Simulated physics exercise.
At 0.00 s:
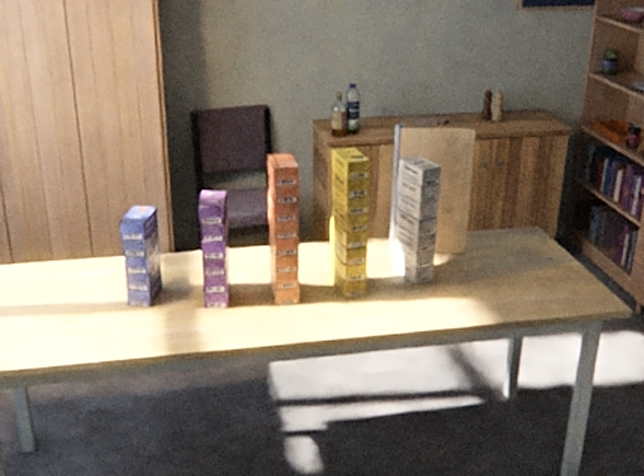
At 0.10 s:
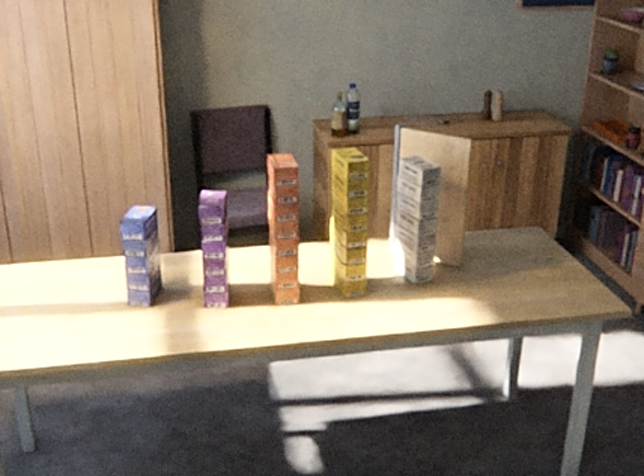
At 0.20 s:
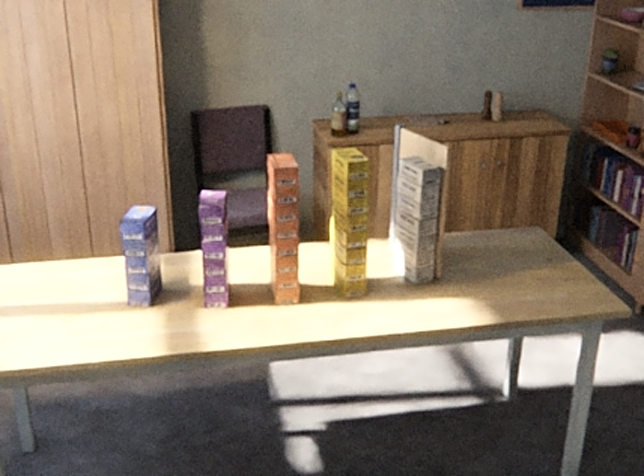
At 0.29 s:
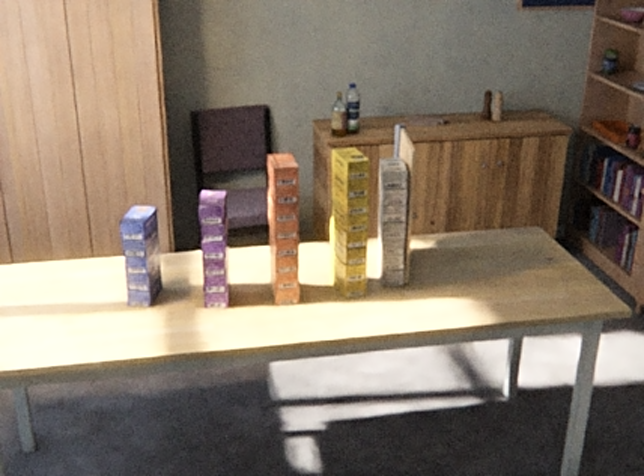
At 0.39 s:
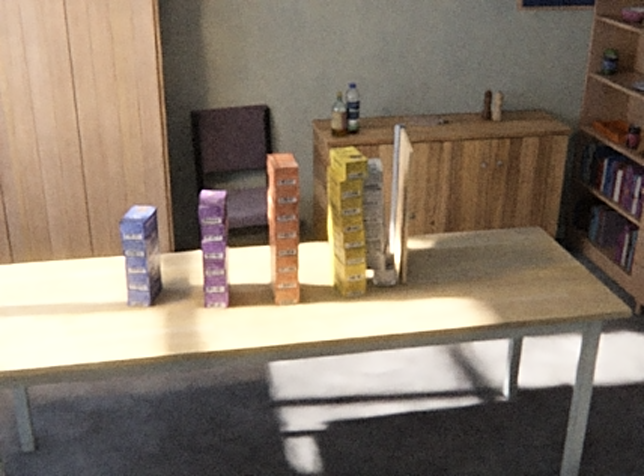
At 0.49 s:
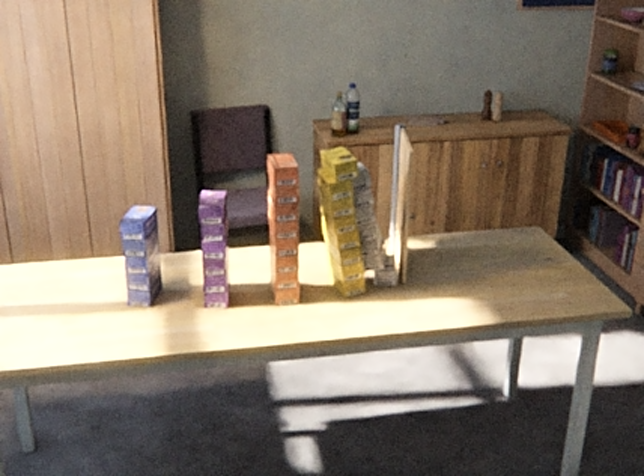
On a table, a swinging panel pushes a pale pile left into a yellow pile, tilting both.
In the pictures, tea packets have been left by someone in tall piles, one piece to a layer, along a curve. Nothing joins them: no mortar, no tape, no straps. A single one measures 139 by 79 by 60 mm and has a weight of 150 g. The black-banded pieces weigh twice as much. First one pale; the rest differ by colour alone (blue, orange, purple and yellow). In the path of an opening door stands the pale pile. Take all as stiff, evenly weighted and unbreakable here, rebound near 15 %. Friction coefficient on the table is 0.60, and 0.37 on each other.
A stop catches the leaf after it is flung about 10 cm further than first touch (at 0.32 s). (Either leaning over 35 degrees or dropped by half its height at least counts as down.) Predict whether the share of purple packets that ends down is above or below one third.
The share ends above one third.
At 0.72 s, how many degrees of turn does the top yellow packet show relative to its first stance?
Some 20°.
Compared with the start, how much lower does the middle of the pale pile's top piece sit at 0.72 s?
Drop so far: Roughly 8 cm.
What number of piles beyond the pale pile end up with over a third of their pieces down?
4 of them.
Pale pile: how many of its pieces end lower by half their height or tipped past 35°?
Count: 6 pale pieces.
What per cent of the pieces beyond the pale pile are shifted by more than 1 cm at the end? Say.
I make it 100 per cent.
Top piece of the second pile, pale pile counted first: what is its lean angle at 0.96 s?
It leans around 30°.
Around 0.72 s, 6 of the pale pile down; none of the 6 purple packets down (0 of 27 in all colours); top purple packet unmoved; top yellow packet tipped 20°.
Around 0.96 s, 6 of the pale pile down; none of the 6 purple packets down (9 of 27 in all colours); top purple packet displaced 29 mm; top yellow packet tipped 31°, 9 cm lower.
Around 1.24 s, 6 of the pale pile down; 5 of the 6 purple packets down (21 of 27 in all colours); top purple packet tipped 12°, 44 mm lower; top yellow packet tipped 29°, 28 cm lower.
Around 1.66 s, 6 of the pale pile down; 5 of the 6 purple packets down (25 of 27 in all colours); top purple packet tipped 44°, 19 cm lower; top yellow packet upside down.
Finally (2.5 s), 6 of the pale pile down; 5 of the 6 purple packets down (25 of 27 in all colours); top purple packet upside down; top orange packet upside down. That is 83 per cent.
